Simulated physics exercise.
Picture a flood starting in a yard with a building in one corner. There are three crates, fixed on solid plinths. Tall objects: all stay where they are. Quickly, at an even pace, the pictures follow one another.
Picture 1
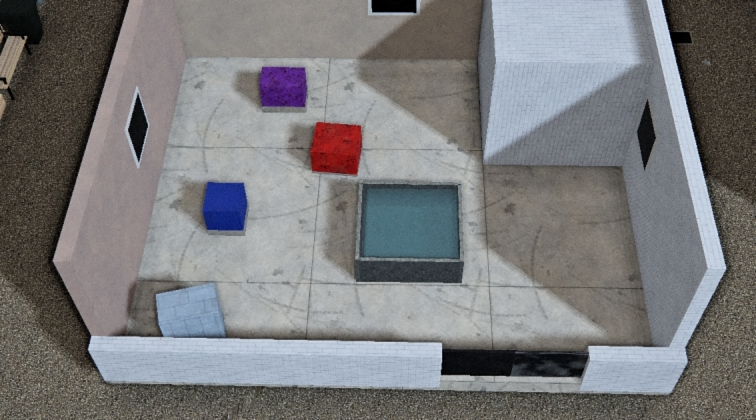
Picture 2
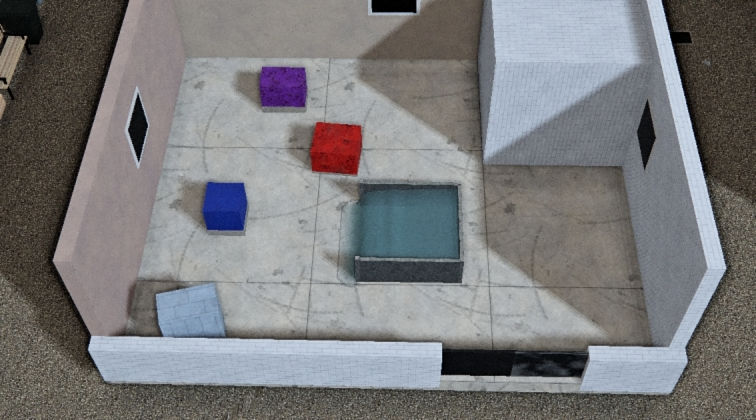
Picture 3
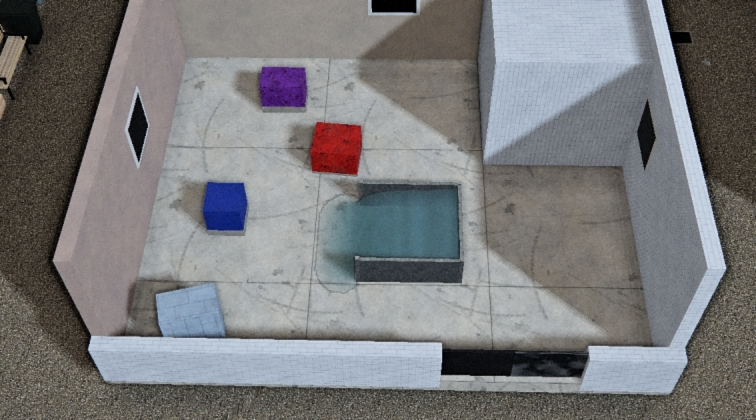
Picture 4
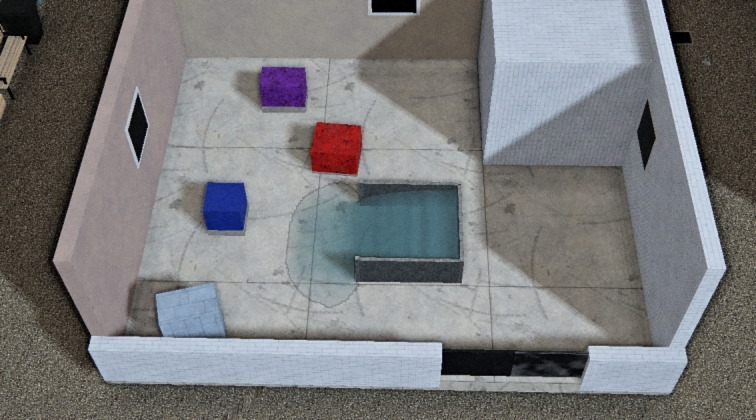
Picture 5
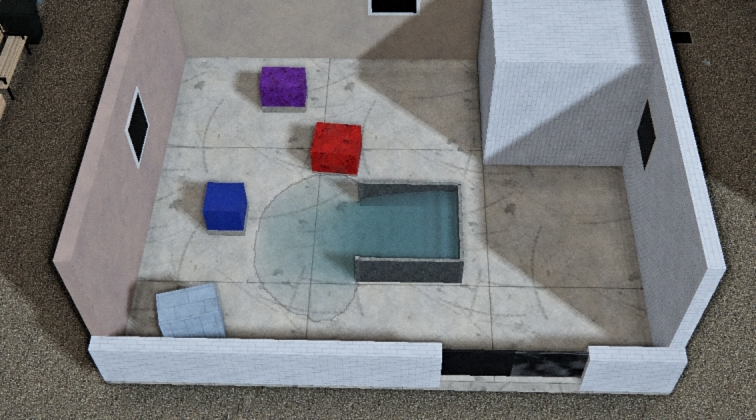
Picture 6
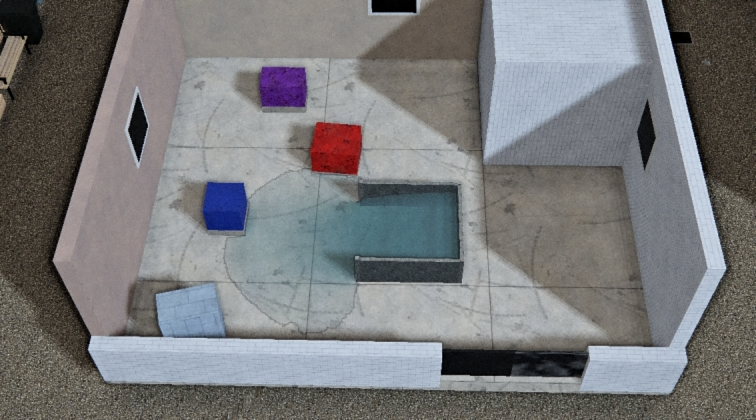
In a walled yard with a pale building in the back right corner, an open tank of still water sits near purple, red and blue crates. The tank's left side opens and water pours out across the floor, then spreads leftward in a widening, rounded sheet to beside the blue crate, while the crates stay still.
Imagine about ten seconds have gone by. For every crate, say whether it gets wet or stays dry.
Red crate: Wet; blue crate: Wet; purple crate: Dry.
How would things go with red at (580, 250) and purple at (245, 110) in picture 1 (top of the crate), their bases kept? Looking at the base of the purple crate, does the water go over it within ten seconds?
Then: Purple crate is wetted.
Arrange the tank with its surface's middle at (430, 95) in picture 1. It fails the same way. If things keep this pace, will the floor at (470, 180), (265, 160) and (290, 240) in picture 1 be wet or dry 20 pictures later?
As listed: Dry, covered, not flooded.
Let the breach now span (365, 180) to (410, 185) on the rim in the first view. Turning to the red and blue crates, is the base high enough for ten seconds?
First the red crate: It gets reached; then the blue crate: It is never reached.
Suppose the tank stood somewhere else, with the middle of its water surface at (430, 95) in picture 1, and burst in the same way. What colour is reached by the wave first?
Answer: The one in red.
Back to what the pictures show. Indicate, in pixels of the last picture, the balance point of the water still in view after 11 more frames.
Close to (284, 244).
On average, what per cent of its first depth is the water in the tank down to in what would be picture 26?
16 per cent or thereabouts.
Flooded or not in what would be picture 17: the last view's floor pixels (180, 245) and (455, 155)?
First spot inundated, second spot spared.
A moment on, water covers 25 % of the floor; the red crate water round its plinth, the blue crate water round its plinth, the purple crate not reached.
Next, water covers 30 % of the floor; the red crate water round its plinth, the blue crate water round its plinth, the purple crate not reached.
Then, water covers 40 % of the floor; the red crate water round its plinth, the blue crate water round its plinth, the purple crate water round its plinth.
Later, water covers 55 % of the floor; the red crate water round its plinth, the blue crate water round its plinth, the purple crate water round its plinth.
In the end, water covers 80 % of the floor; the red crate was topped, the blue crate was topped, the purple crate stayed above the water.
